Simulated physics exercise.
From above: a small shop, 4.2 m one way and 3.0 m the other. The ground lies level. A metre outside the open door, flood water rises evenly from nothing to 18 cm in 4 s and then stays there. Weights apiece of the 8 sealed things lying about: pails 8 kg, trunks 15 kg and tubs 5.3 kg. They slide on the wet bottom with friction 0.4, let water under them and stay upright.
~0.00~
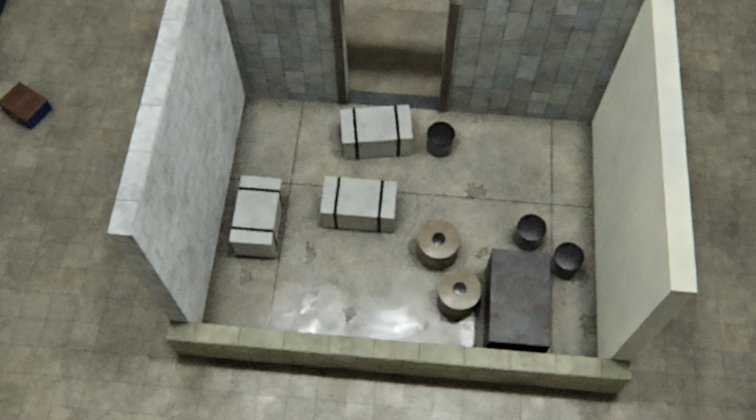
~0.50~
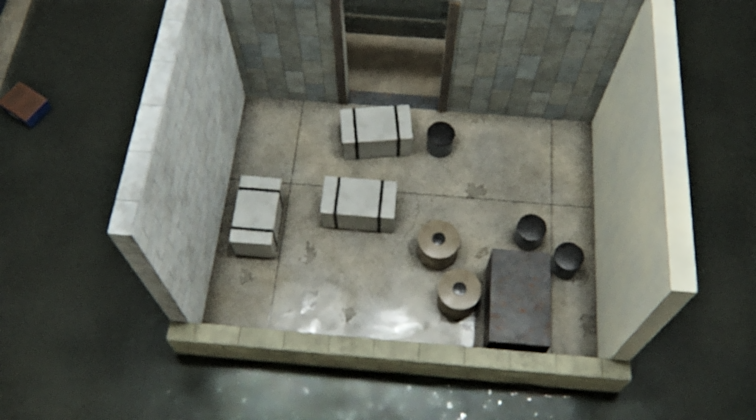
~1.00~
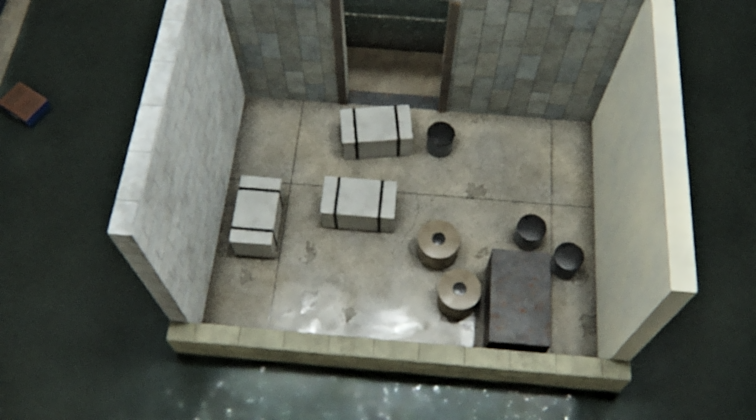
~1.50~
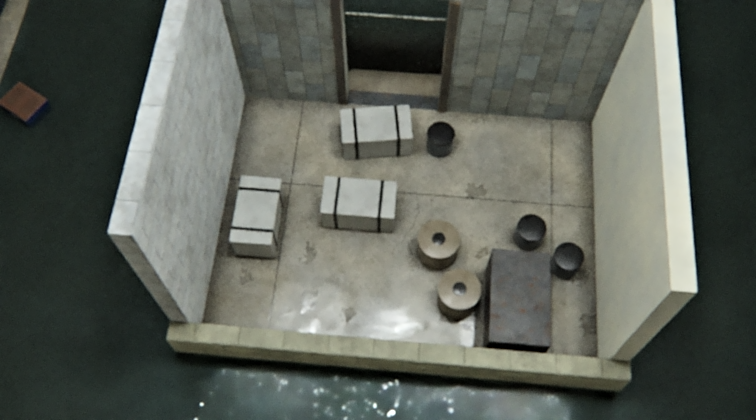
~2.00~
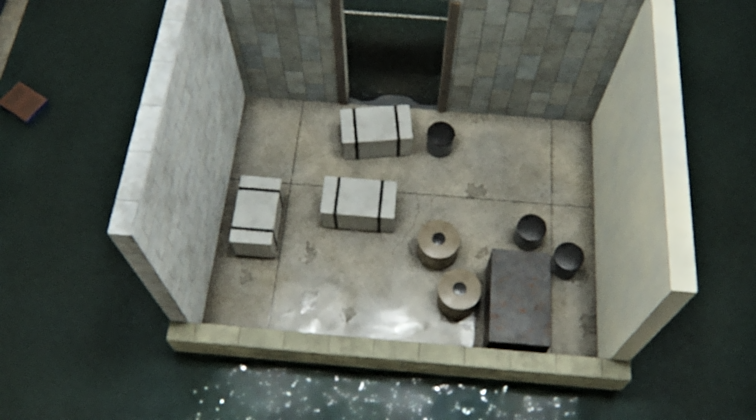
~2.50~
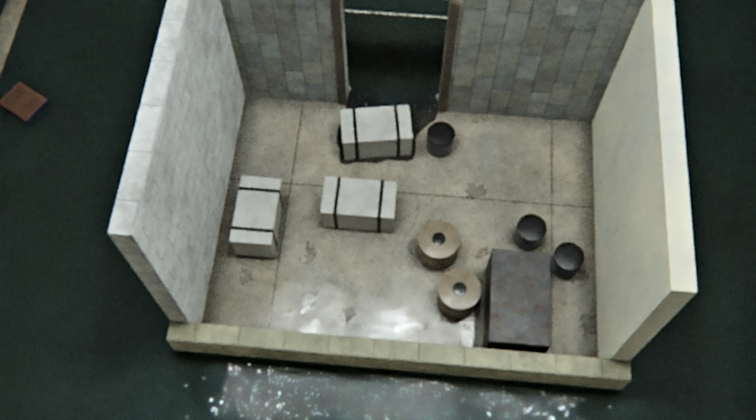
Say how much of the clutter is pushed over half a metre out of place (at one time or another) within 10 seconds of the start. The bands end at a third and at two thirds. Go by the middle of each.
That comes to from one to two thirds.
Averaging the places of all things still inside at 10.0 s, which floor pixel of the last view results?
At about (415, 260).
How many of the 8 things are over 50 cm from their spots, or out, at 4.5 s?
I count 1.
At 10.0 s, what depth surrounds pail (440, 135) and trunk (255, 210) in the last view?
Roughly 5 and 10 cm.
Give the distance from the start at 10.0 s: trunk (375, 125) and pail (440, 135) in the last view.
In turn: 150 cm, 10 cm.
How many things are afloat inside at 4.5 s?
I count 0.
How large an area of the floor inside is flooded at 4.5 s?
Roughly 5.0 m2.
After 3.5 s 0 of 8 are over 50 cm from their spots; 0 afloat.
After 4.5 s 1 of 8 are over 50 cm from their spots; 0 afloat.
After 7.0 s 4 of 8 are over 50 cm from their spots; 4 afloat.
After 10.0 s 2 of 8 are over 50 cm from their spots, and 4 have been at some point; 5 afloat.
